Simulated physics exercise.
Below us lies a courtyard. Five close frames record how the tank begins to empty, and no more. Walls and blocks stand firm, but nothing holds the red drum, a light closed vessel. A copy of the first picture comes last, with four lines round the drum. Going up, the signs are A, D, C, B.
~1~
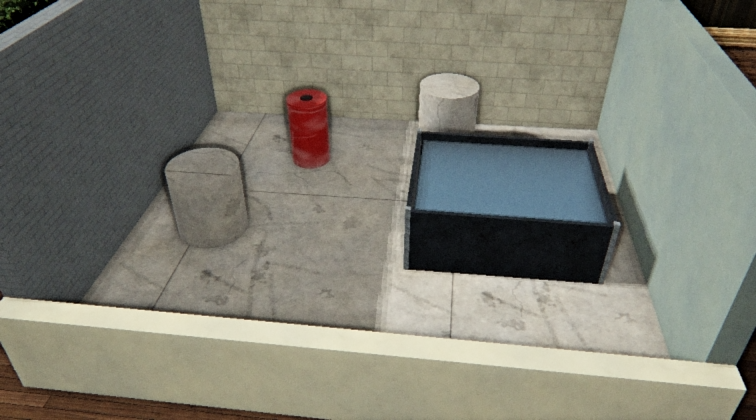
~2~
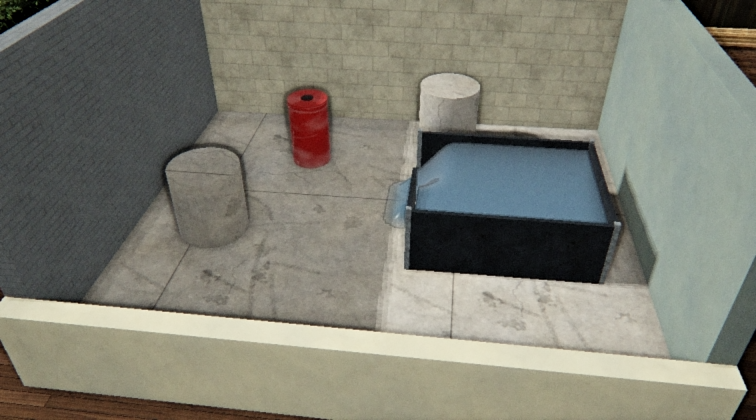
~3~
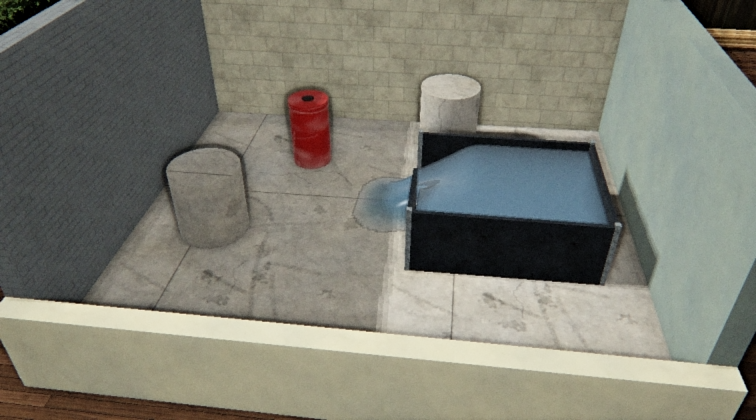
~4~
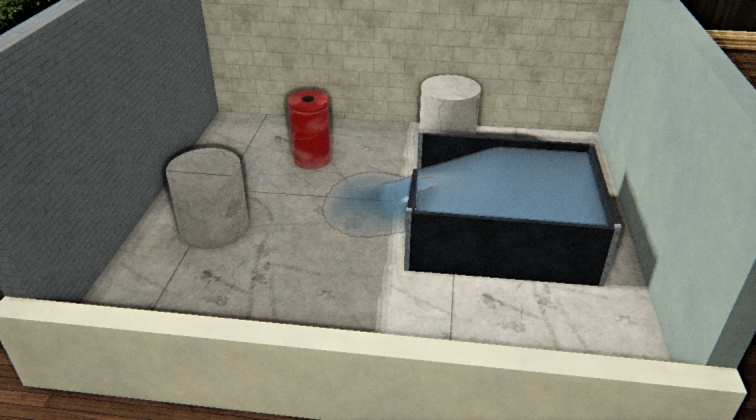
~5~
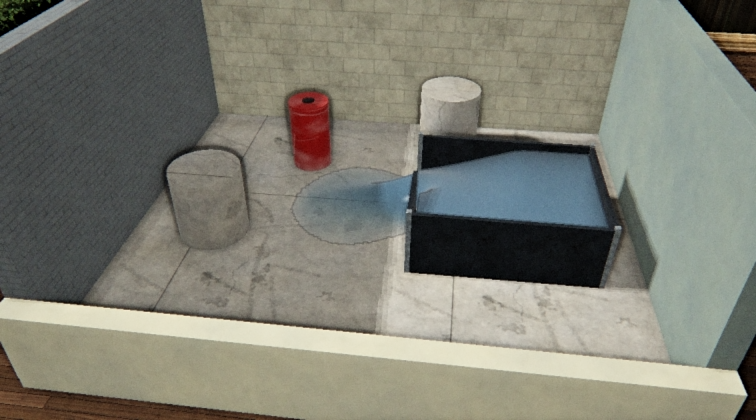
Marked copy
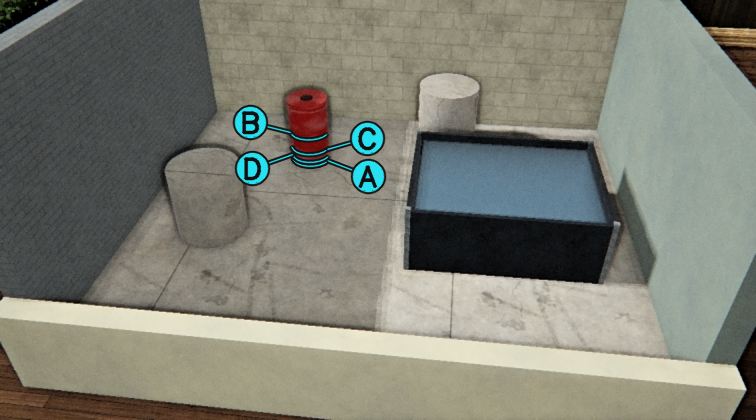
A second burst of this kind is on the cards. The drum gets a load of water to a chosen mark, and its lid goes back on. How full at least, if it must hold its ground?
That is level B.
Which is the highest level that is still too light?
It is C.
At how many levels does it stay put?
One of them.
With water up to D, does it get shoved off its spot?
Yes, that goes wrong.
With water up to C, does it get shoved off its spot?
Yes, it does.
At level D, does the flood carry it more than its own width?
Yes, clearly.
On the marked copy, A at (307, 166); B at (305, 139); C at (306, 154); D at (307, 162); from the bottom up A, D, C, B.
For level A, it is pushed about 3 times its own width away.
For level B, it does not move.
For level C, it is pushed about its own width away.
For level D, it is pushed about 3 times its own width away.
